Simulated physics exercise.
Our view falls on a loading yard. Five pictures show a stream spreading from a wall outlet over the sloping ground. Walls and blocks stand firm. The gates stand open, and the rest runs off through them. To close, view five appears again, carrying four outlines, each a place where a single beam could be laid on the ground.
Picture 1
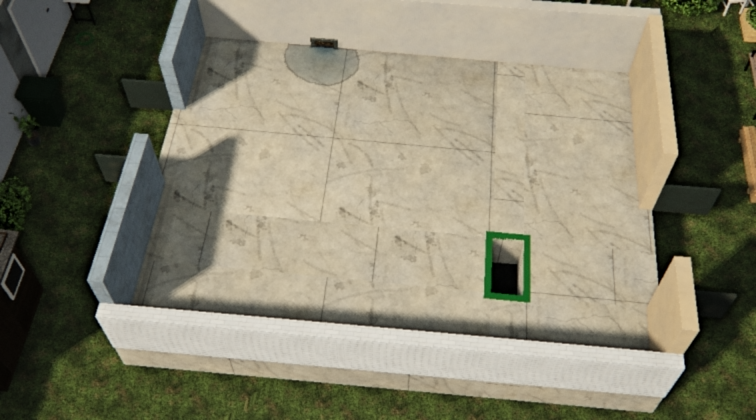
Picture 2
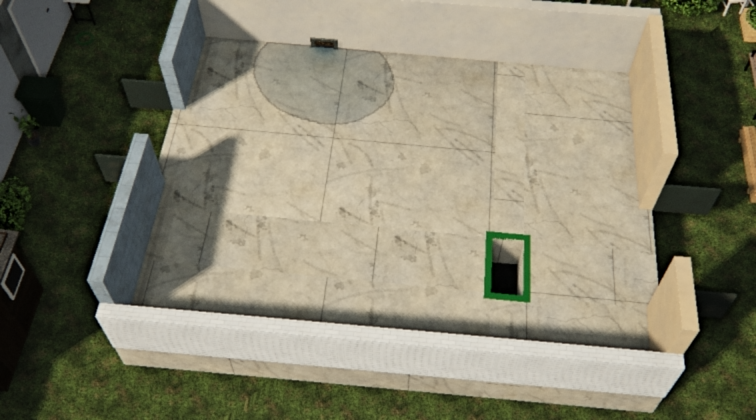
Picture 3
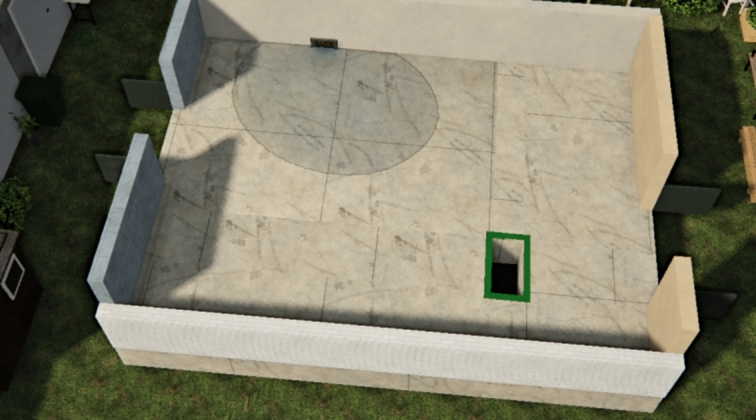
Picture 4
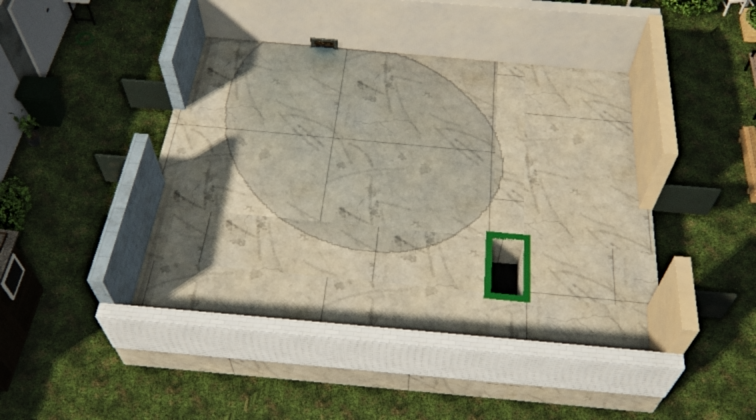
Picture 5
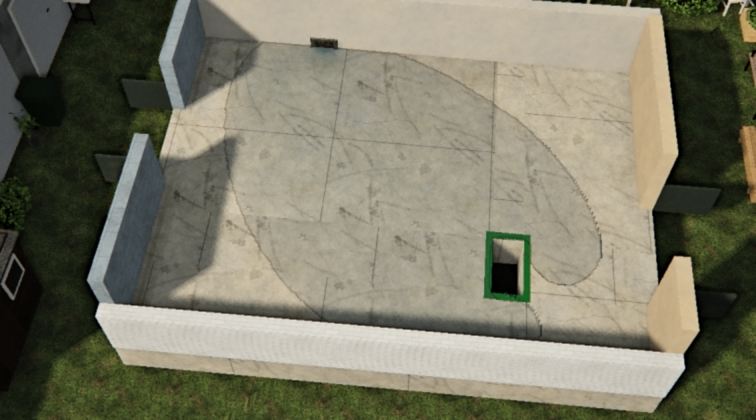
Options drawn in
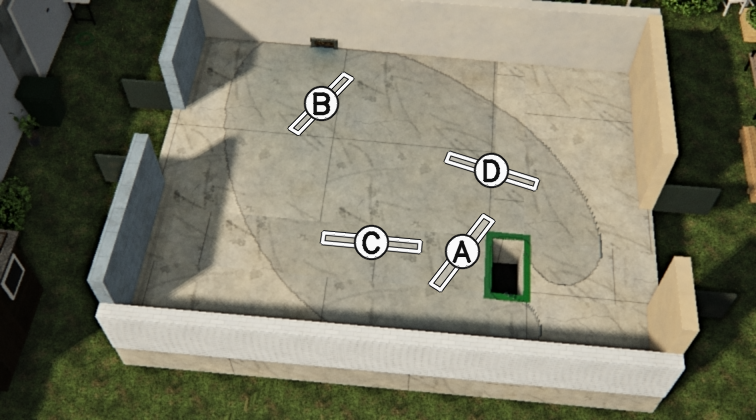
The video shows a walled, pale-floored yard from above as a patch of water spreads from an outlet at the back wall, widening across the floor toward the front right until it surrounds and enters a green-edged drain.
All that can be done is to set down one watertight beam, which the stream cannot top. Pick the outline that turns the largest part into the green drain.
I would pick position C.
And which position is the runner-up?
That is position D.
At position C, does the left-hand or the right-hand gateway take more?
The right one.
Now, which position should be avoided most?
That would be A.
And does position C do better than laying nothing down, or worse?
Better.
In white, A from (435, 286) to (488, 218); B from (294, 130) to (347, 76); C from (323, 237) to (419, 246); D from (448, 157) to (535, 184).
For position A, about 12 % of the stream goes into the green drain, about 87 % out by the gates.
For position B, about 16 % of the stream goes into the green drain, about 84 % out by the gates.
For position C, about 48 % of the stream goes into the green drain, about 50 % out by the gates.
For position D, about 29 % of the stream goes into the green drain, about 70 % out by the gates.
